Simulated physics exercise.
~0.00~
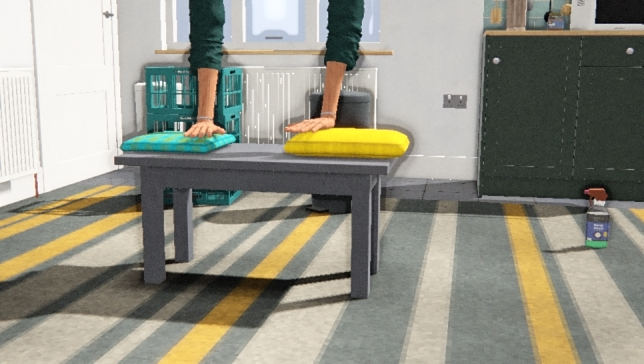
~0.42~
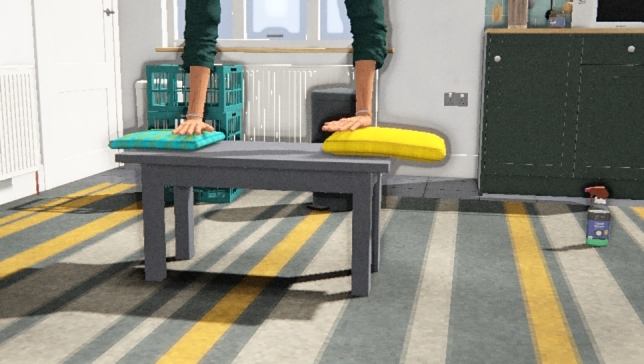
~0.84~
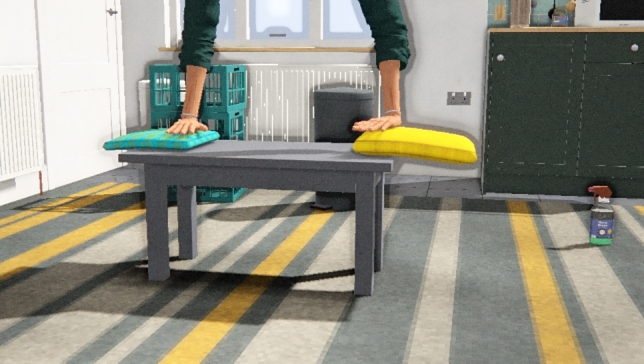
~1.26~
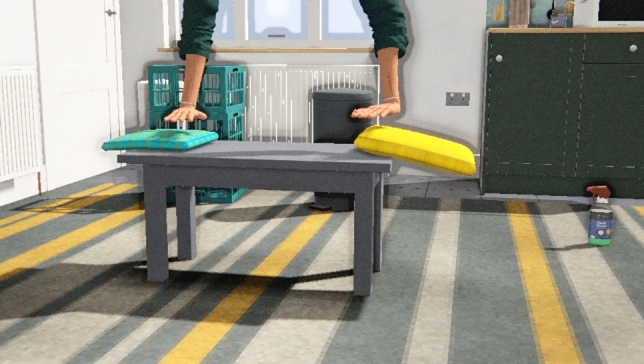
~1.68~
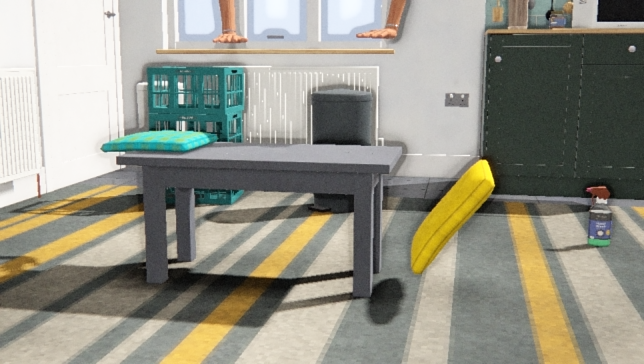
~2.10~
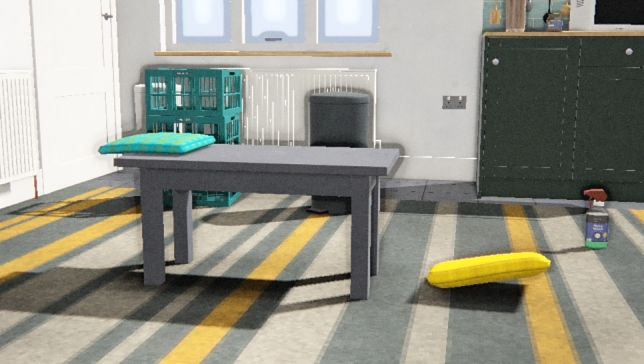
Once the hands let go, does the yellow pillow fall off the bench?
Yes, the yellow pillow tips over the right end and lands on the carpet. The turquoise seat pad stays on the bench.
